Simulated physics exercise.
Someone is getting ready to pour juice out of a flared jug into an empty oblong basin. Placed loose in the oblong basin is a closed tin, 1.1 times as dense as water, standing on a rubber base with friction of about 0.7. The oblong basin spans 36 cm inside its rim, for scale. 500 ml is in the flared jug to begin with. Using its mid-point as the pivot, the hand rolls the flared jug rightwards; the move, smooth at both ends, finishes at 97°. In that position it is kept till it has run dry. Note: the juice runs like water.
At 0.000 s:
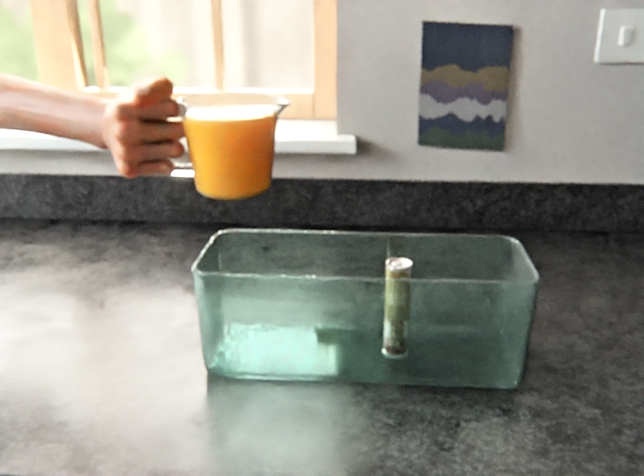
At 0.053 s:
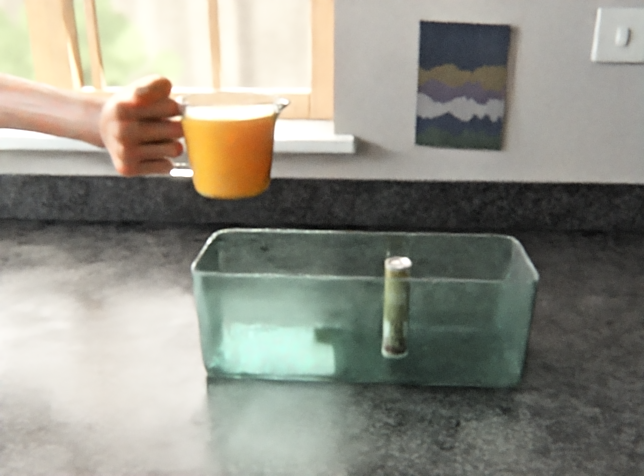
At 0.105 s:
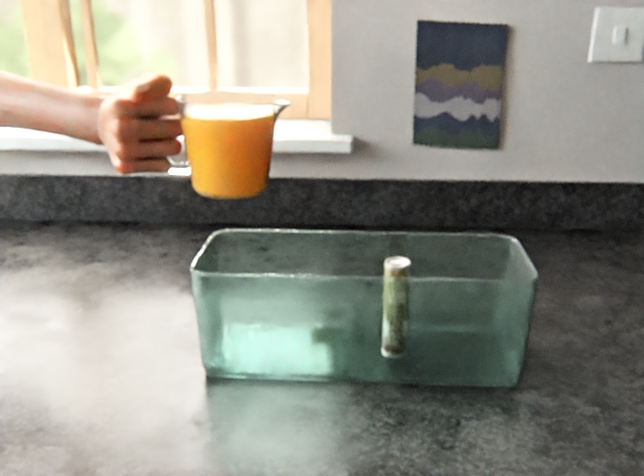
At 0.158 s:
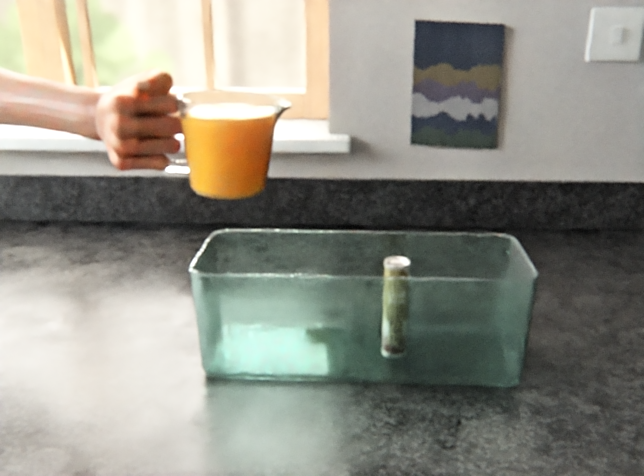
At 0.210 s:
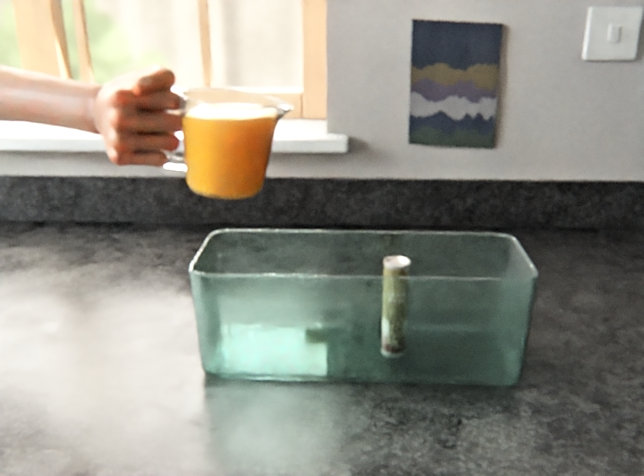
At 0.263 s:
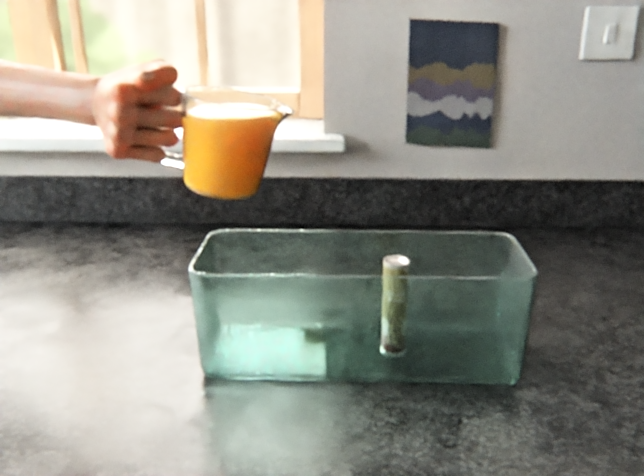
A hand holding a clear jug of orange juice kept it nearly level, then slowly tilted it slightly to the right above a greenish glass basin with a small upright tin inside.
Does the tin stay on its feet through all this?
Yes.
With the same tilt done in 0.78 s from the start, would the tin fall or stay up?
Well, the tin simply holds firm.
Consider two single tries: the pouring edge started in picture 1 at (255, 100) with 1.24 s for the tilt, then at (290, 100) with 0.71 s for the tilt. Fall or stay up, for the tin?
The tin stays vertical the first time and stays vertical the second time.
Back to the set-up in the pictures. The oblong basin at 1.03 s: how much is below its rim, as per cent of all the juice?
Around 60 per cent of the whole.
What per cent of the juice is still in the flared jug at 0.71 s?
I'd put it near 76 percent.
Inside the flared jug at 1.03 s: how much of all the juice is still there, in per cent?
Around 24 in a hundred.
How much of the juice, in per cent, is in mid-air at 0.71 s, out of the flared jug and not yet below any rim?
Roughly 18 percent.
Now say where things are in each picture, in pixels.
In the first picture, tilt 0°; pouring edge (292, 102); surface from (187, 112) to (277, 114); the oblong basin's rim runs from (205, 251) to (528, 260); the tin's top is at (399, 268).
In the second picture, tilt 0°; pouring edge (291, 101); surface from (186, 112) to (275, 114).
In the third picture, tilt 2°; pouring edge (291, 102); surface from (186, 112) to (275, 114).
In the fourth picture, tilt 4°; pouring edge (292, 104); surface from (186, 111) to (277, 114).
In the fifth picture, tilt 7°; pouring edge (294, 107); surface from (187, 111) to (279, 113).
In the sixth picture, tilt 10°; pouring edge (295, 111); surface from (187, 111) to (282, 113).
Then, 0.71 s in, the tilt is 59° and 76 per cent is still to pour; the tin stands where it began.
Then, 1.03 s in, the tilt is 90° and 23 per cent is still to pour; the tin stands where it began.
Then, 1.37 s in, the tilt is 97° and 2 per cent is still to pour; the tin stands where it began.
Then, 1.74 s in, the tilt is 97° and 0 per cent is still to pour; the tin stands where it began.
Finally, the tin stands where it began.
